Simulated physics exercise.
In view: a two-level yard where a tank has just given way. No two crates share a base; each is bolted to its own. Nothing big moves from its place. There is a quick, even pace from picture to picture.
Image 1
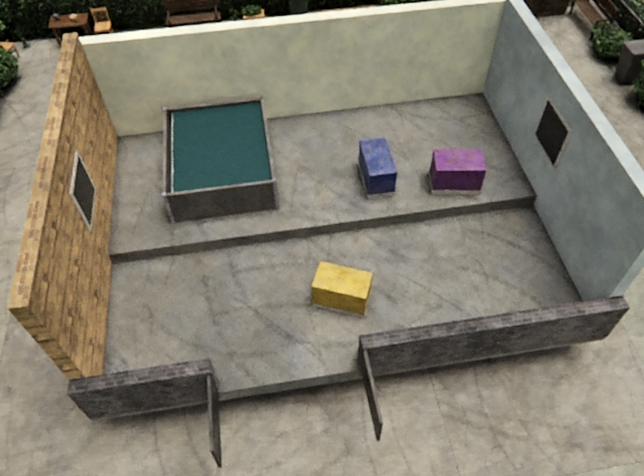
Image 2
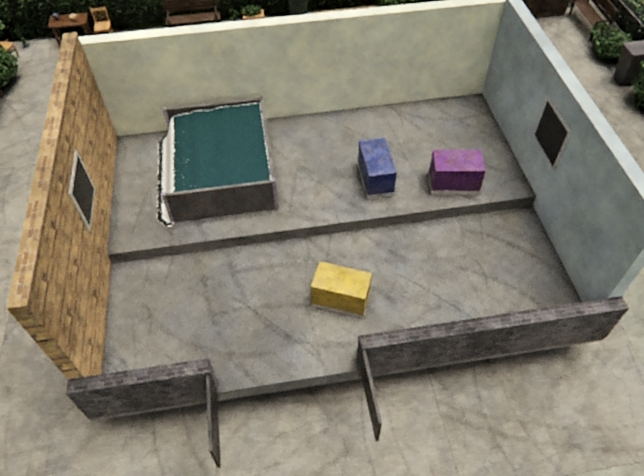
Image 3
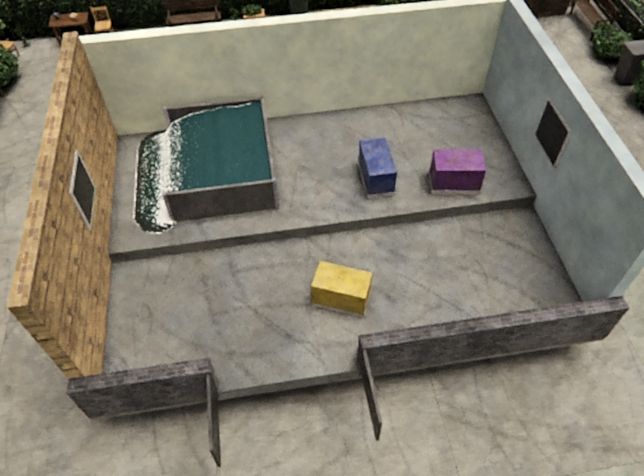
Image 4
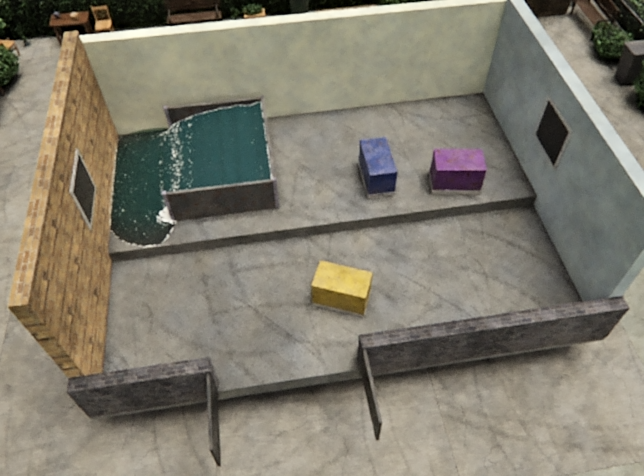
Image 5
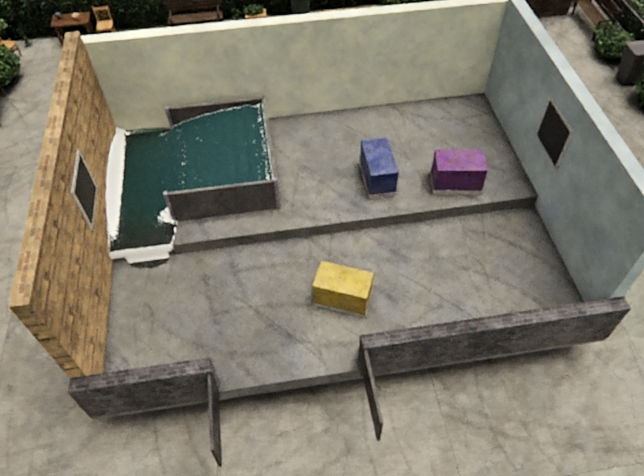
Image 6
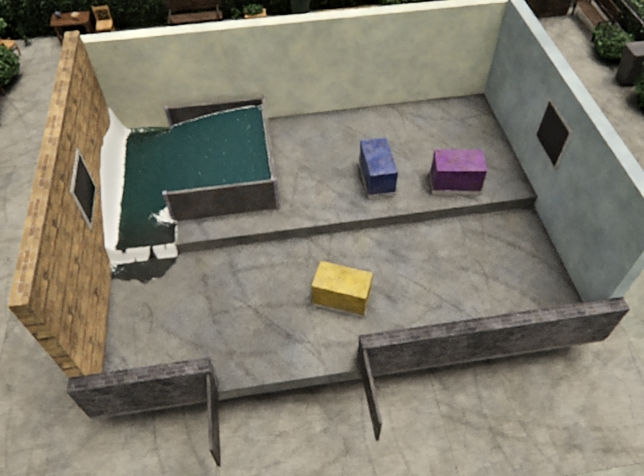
Green water pours from the tank's open left side, spreads to the wooden wall and runs over the step.
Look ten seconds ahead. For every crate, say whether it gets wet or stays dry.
Outcome: The purple crate is unaffected by the water; the yellow crate is affected by the water; the blue crate is unaffected by the water.
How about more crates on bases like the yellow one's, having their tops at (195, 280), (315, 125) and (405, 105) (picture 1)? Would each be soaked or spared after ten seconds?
Well, the first one goes wet, the second is never reached, and the third goes wet.
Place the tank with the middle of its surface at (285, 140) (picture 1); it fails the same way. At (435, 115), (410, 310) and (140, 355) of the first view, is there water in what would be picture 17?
First unwetted; next unwetted; last drenched.
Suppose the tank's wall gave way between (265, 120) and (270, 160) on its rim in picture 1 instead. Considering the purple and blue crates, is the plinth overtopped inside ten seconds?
Note - purple goes wet, blue goes wet.
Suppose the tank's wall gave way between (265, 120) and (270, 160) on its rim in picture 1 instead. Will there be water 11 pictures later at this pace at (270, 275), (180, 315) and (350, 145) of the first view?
Going through them in turn: Still unsoaked, then still unsoaked, then reached by the flood.
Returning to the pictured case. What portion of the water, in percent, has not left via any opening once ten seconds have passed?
Around 86 percent.
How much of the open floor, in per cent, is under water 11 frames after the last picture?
About 25 %.
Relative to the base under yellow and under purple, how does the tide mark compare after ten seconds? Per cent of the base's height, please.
190 and 40 per cent, in that order.
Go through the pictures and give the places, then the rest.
In the first picture, the tank at (217, 146) is whole and still.
In the second picture, water pours out at (172, 169) and has run to a hidden place.
In the third picture, the front is at (149, 229), out from the gap at (173, 169).
In the fourth picture, water pours out at (173, 169) and has run to (132, 240).
In the fifth picture, the front is at (113, 250), out from the gap at (174, 170).
In the sixth picture, water pours out at (174, 170) and has run to (112, 275).
A moment on, water covers 15 % of the floor; the purple crate not reached, the yellow crate not reached, the blue crate not reached.
Next, water covers 25 % of the floor; the purple crate not reached, the yellow crate not reached, the blue crate not reached.
Then, water covers 45 % of the floor; the purple crate not reached, the yellow crate not reached, the blue crate not reached.
Later, water covers 60 % of the floor; the purple crate water round its plinth, the yellow crate water round its plinth, the blue crate water round its plinth.
In the end, water covers 80 % of the floor; the purple crate stayed above the water, the yellow crate was topped, the blue crate stayed above the water.
